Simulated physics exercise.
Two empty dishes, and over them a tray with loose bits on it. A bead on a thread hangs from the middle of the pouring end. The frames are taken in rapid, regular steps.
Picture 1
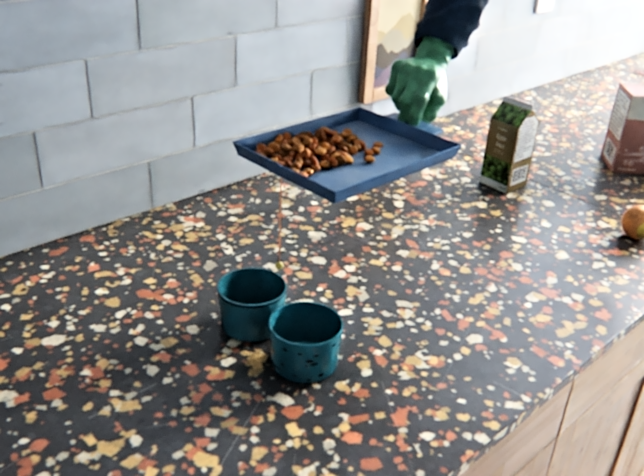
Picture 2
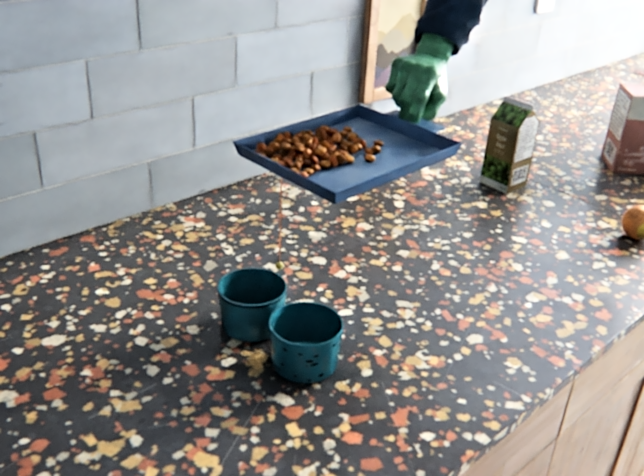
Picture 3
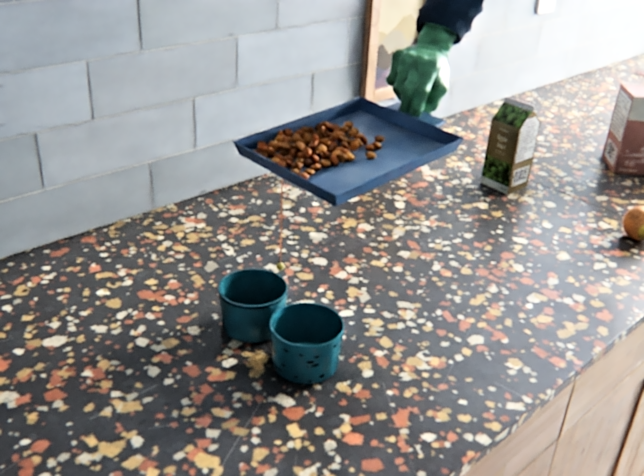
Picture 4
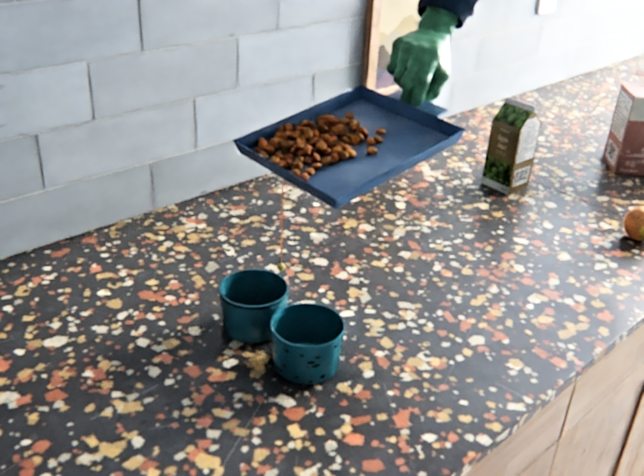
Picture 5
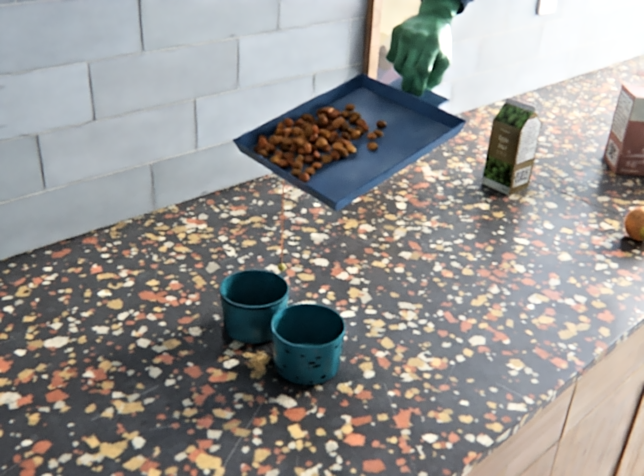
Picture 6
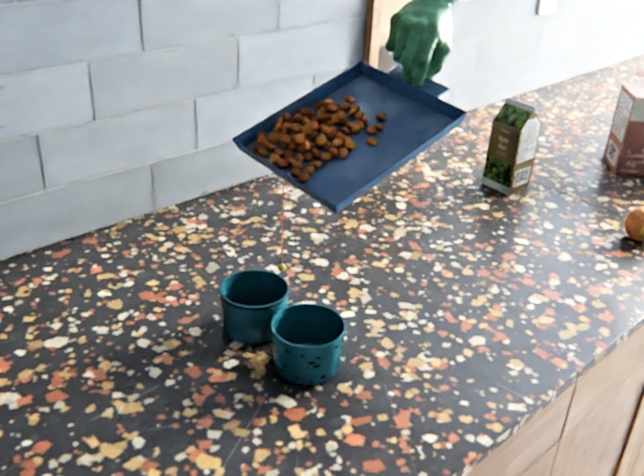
The footage shows a green-gloved hand holding a blue tray of small brown bits above a speckled counter with two empty teal dishes; the hand rises, gradually tilting the tray as its far side lifts, while the dishes stay still.
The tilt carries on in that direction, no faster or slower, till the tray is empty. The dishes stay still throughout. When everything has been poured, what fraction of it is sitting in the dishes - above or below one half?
Catch is a majority.
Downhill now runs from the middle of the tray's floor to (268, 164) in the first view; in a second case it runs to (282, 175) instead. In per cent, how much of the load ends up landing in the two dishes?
The first try gives close to 20 per cent, the second close to 50 per cent.
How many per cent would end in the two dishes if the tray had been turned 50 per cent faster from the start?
Around 80 in every hundred.
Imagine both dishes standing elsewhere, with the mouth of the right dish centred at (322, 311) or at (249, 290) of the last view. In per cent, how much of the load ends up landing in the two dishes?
About 60 per cent first, then about 20 per cent.
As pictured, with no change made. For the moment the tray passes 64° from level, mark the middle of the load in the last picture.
The load is centred about (302, 178).
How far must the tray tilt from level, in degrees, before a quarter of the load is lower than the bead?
That happens at around 80°.
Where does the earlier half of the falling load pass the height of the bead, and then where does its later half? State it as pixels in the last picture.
Around (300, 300) first; around (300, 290) second.
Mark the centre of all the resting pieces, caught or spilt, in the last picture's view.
Roughly pixel (294, 348).
Soon after the last picture, tray tipped steeply; most on the tray; a stray few in the left dish; a small part in the air.
A little later, tray tipped past a quarter turn; a small part on the tray; about a third in the right dish; a small part in the left dish; about a quarter outside both; about a quarter in the air.
Later still, tray tipped past a quarter turn; about half in the right dish; about a quarter in the left dish; about a third outside both.
At rest, tray tipped past a quarter turn; about half in the right dish; about a quarter in the left dish; about a third outside both.
